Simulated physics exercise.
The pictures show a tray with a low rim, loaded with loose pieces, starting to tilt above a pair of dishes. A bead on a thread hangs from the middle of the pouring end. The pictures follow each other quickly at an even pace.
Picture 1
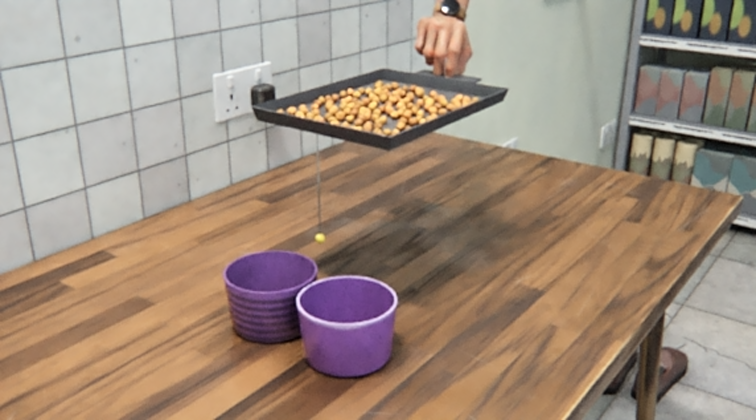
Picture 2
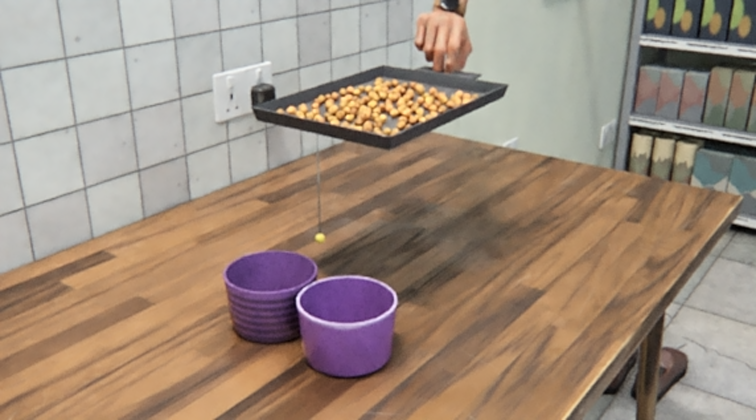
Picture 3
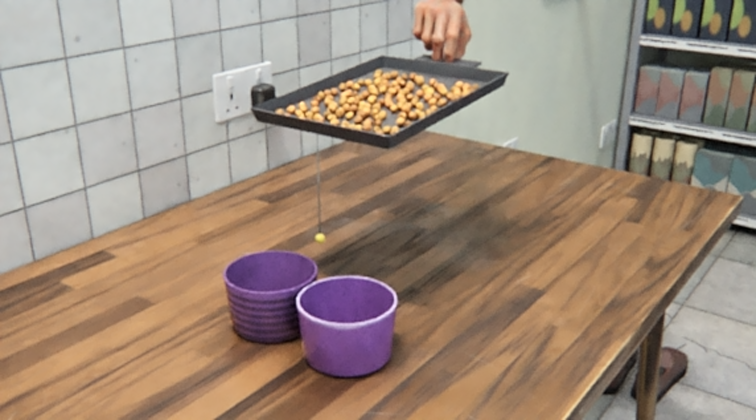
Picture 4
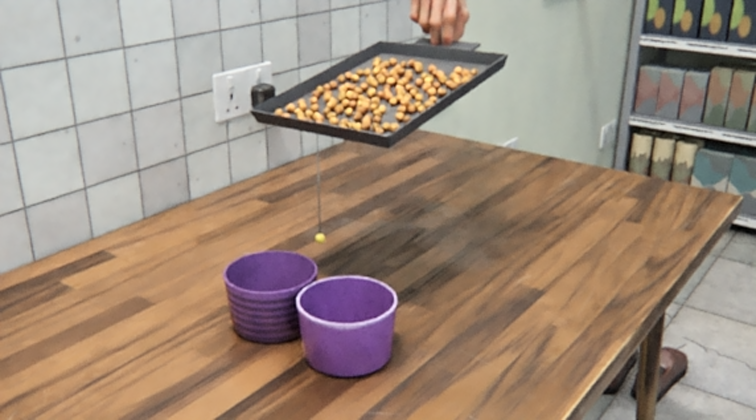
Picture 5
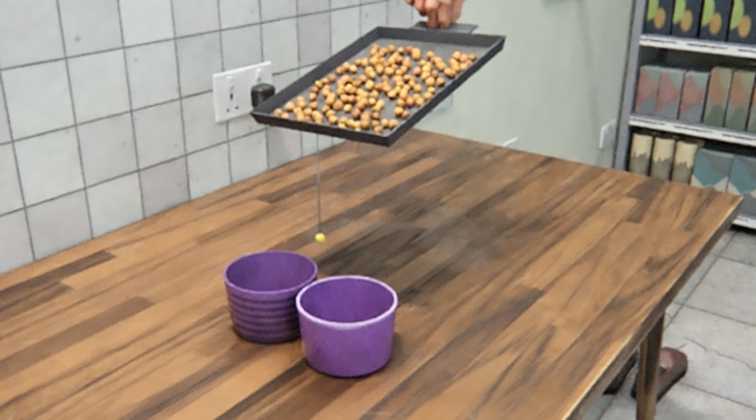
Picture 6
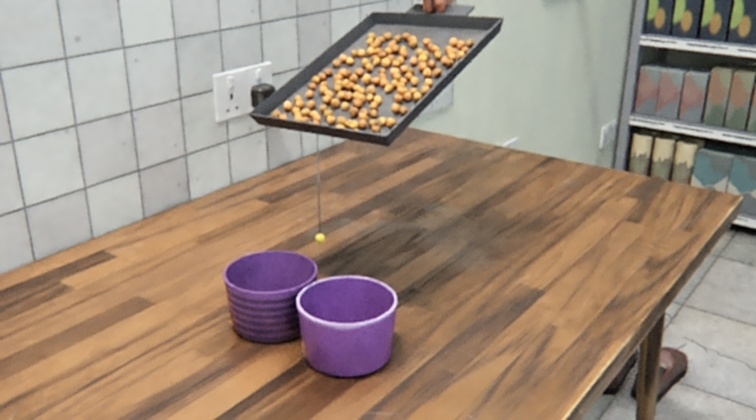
We see a hand holding a dark tray of roasted chickpeas above two purple dishes on a wooden table, then raising the far side so the tray slants increasingly toward the viewer, while a yellow bead hangs still on its thread.
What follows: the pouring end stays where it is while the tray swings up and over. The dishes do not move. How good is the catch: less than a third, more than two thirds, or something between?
The two hold from one third to two thirds of the load.
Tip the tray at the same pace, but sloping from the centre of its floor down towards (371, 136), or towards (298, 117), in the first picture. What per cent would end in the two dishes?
The first gives 30 %, the second 10 %.
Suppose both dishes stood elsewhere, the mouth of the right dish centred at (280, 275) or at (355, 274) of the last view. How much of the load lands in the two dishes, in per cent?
The first gives 70 %, the second 50 %.
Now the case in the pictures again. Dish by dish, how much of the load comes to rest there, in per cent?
About: Left dish 40, right dish 10 per cent.
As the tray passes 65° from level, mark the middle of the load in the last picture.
At about (314, 106).
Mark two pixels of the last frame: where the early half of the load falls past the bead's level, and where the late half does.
At about (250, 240), then at (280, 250).
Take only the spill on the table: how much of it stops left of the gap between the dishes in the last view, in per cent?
Near 100 %.
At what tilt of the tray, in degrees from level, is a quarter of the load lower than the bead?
Near 110 degrees.
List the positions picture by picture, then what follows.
The first picture shows corners of the pouring end near (257, 106) and (389, 135), level; middle of the load near (382, 109), roasted chickpeas; left dish near (239, 310); right dish near (316, 342); bead on its thread near (320, 239).
The second picture shows corners of the pouring end near (257, 107) and (389, 135), level; middle of the load near (381, 108).
The third picture shows corners of the pouring end near (256, 108) and (388, 134), tipped barely, lowest at the left corner; middle of the load near (381, 103).
The fourth picture shows corners of the pouring end near (255, 109) and (387, 133), tipped a little, lowest at the left corner; middle of the load near (380, 95).
The fifth picture shows corners of the pouring end near (255, 110) and (386, 133), tipped clearly, lowest at the left corner; middle of the load near (379, 88).
The sixth picture shows corners of the pouring end near (254, 112) and (385, 132), tipped clearly, lowest at the left corner; middle of the load near (376, 82); left dish near (239, 310); right dish near (316, 342).
Shortly afterwards, tray tipped steeply; all but a few on the tray; only a few in the air.
Next, tray tipped past a quarter turn; near two thirds on the tray; only a few in the right dish; only a few in the left dish; a little outside both; near a quarter in the air.
Some moments later, tray tipped past a quarter turn; a little in the right dish; near a third in the left dish; near half outside both; only a few in the air.
In the end, tray tipped past a quarter turn; a little in the right dish; near a third in the left dish; near half outside both.
